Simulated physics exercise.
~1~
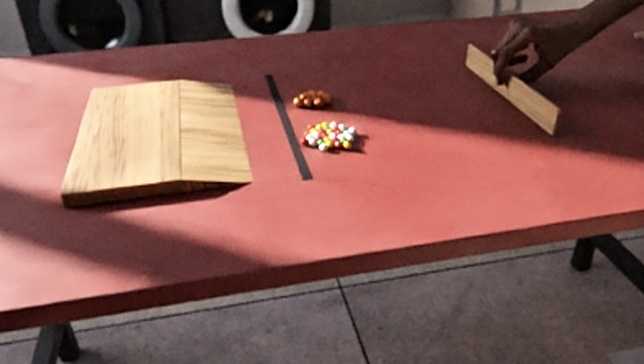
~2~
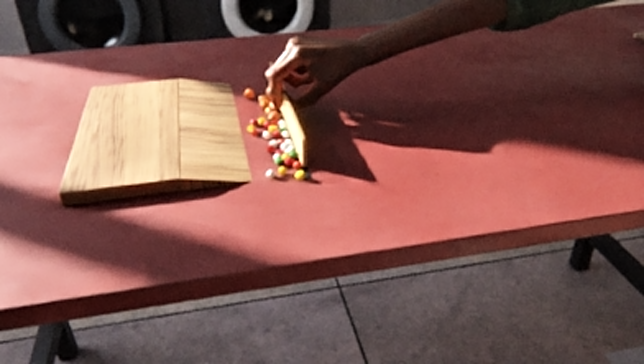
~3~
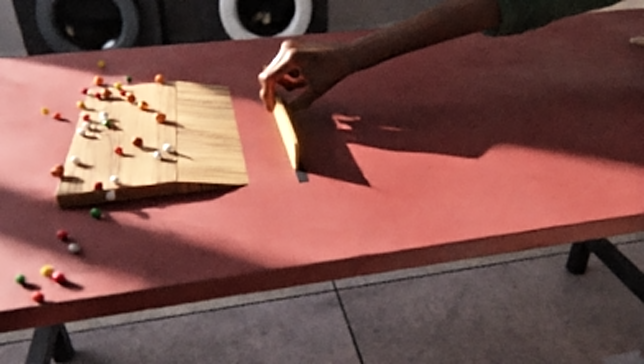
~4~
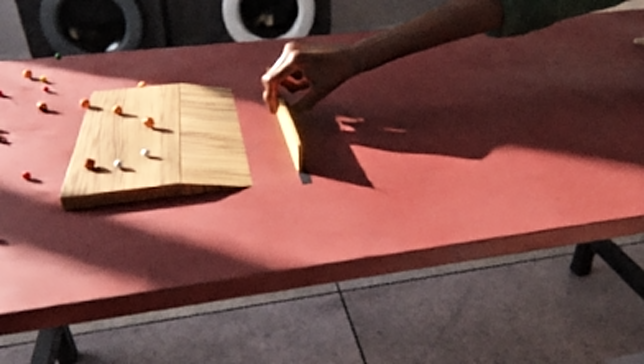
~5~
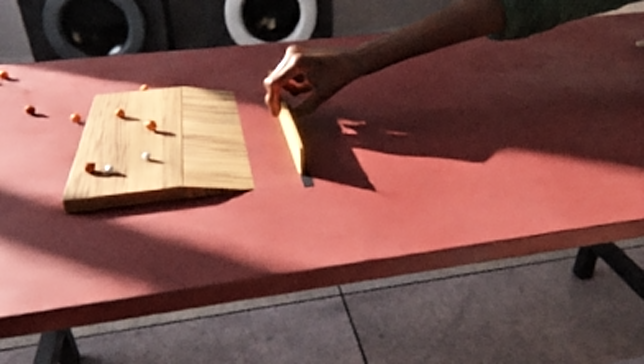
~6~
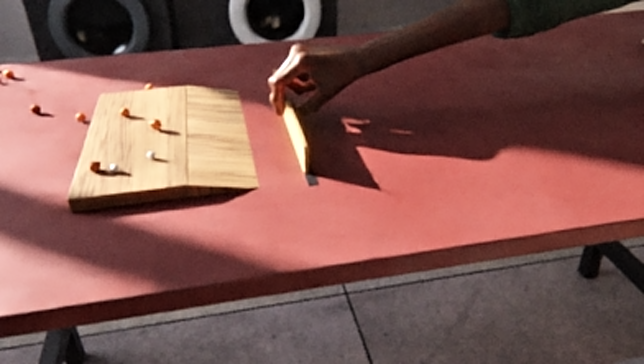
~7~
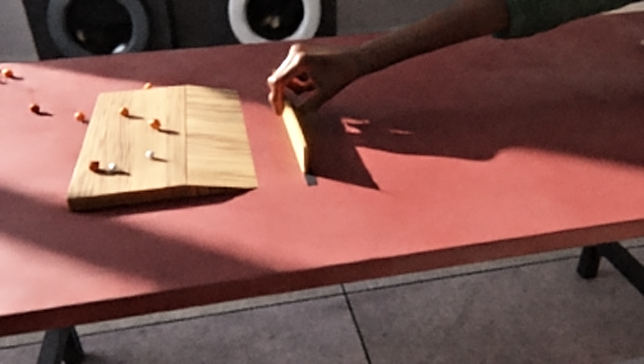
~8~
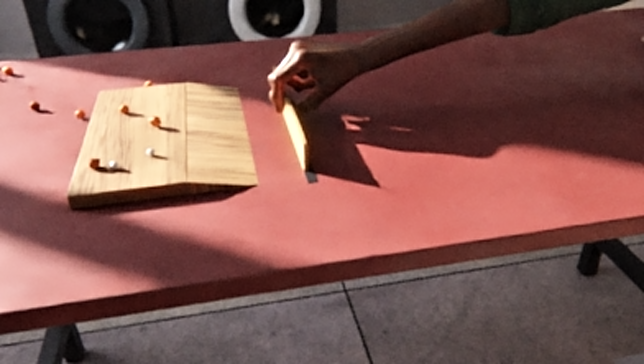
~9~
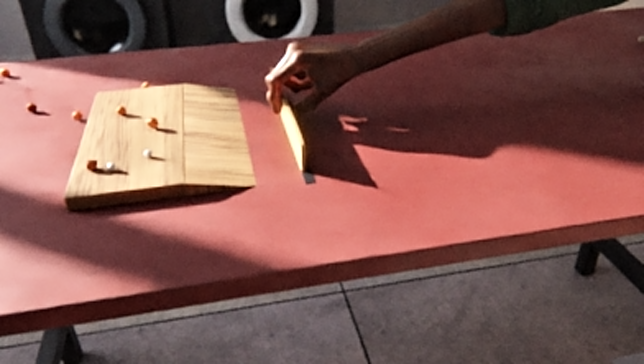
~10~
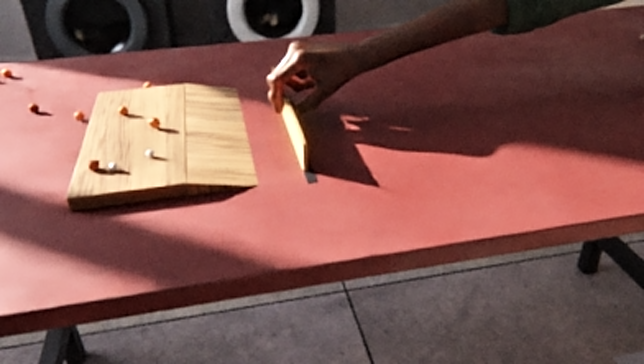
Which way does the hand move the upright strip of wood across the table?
It moves the strip to the left, towards the wooden ramp, and stops at the black tape.
